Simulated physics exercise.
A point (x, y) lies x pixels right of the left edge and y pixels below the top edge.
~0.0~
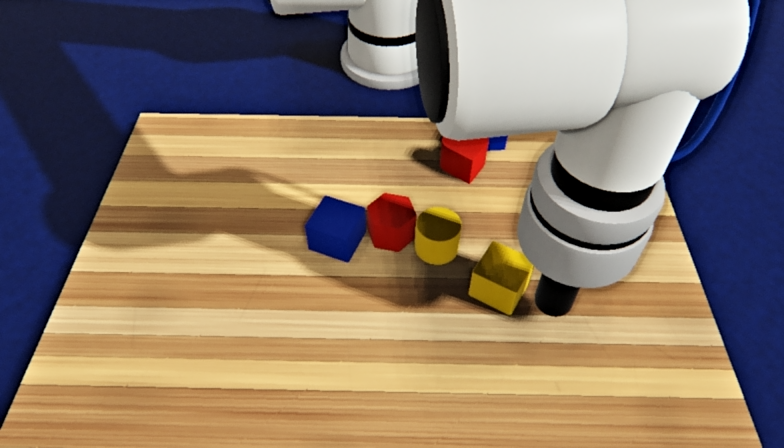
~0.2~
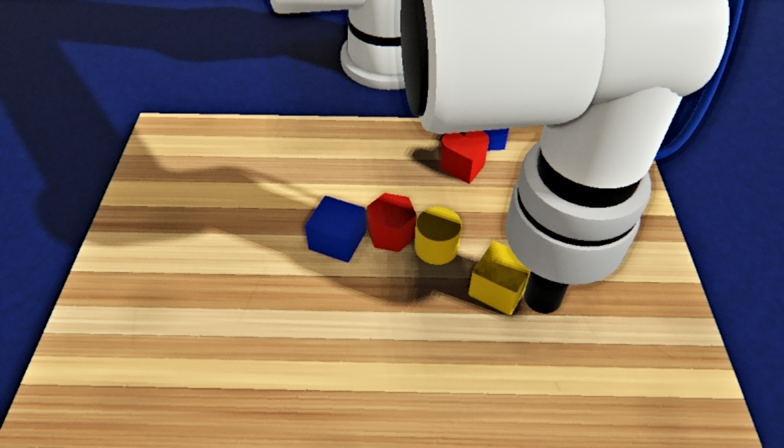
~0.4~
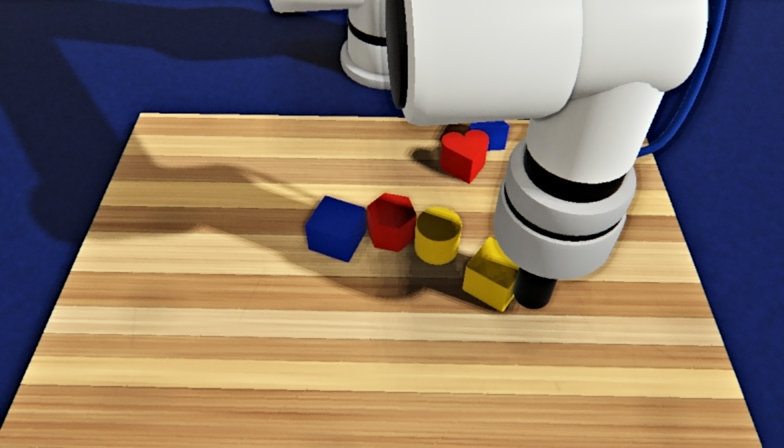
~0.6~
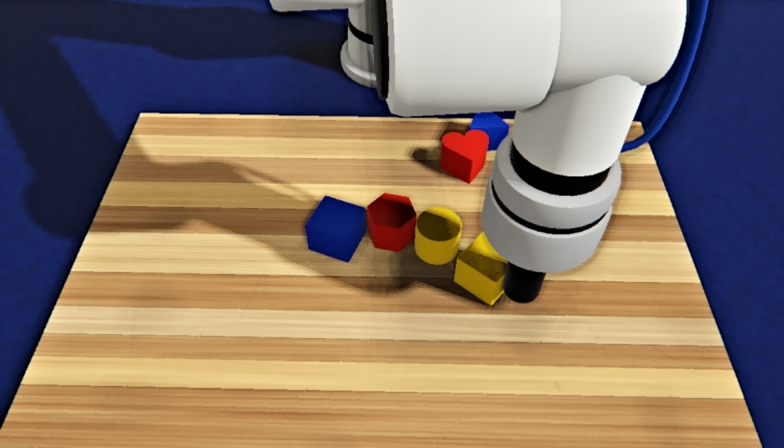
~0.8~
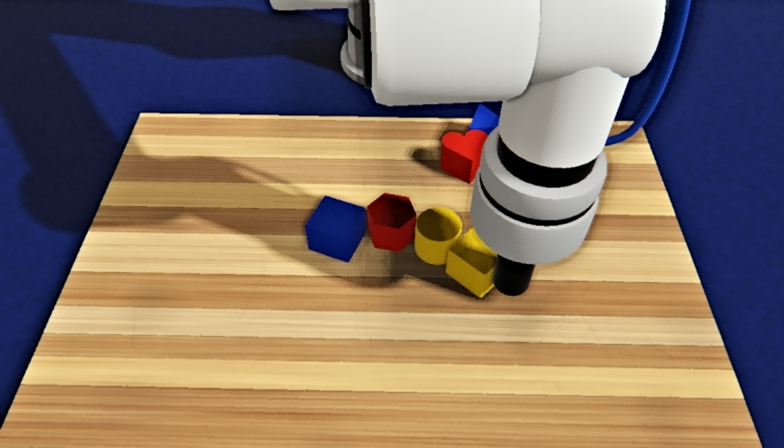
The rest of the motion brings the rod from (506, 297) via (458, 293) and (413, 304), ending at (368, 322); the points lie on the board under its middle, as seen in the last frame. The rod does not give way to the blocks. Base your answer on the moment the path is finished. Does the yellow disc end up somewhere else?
That would be a yes.
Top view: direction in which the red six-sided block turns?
Answer: Against the clock.
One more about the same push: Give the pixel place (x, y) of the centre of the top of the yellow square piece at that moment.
Expect it around (446, 237).
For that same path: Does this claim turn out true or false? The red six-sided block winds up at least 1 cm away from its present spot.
True - the claim holds.
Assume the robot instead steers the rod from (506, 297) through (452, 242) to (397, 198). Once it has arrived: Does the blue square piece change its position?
The answer is no.
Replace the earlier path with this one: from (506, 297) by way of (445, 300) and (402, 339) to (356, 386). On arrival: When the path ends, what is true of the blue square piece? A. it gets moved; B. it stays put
B (it stays put)
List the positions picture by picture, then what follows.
Tip of the rod (552, 303), middles of tops, blue square piece (335, 216), red six-sided block (392, 210), yellow disc (439, 224), yellow square piece (505, 266), in the first picture.
Rod (542, 300), nothing pushed, in the second picture.
Rod (531, 295), yellow square piece (499, 262), in the third picture.
Rod (520, 290), yellow square piece (490, 256), in the fourth picture.
Rod (510, 283), blue square piece (335, 216), red six-sided block (392, 210), yellow disc (439, 224), yellow square piece (481, 248), in the fifth picture.
The first path, step by step. One third of the way, rod (460, 279); red six-sided block (386, 198), turned 40° anticlockwise; yellow disc (430, 203); yellow square piece (449, 237), turned 45° clockwise.
Two thirds of the way, rod (413, 290); red six-sided block (386, 197), turned 40° anticlockwise; yellow disc (430, 202); yellow square piece (446, 237), turned 50° clockwise.
At the end, rod (368, 308); blue square piece unmoved; red six-sided block (386, 197), turned 40° anticlockwise; yellow disc (430, 202); yellow square piece (446, 237), turned 50° clockwise.
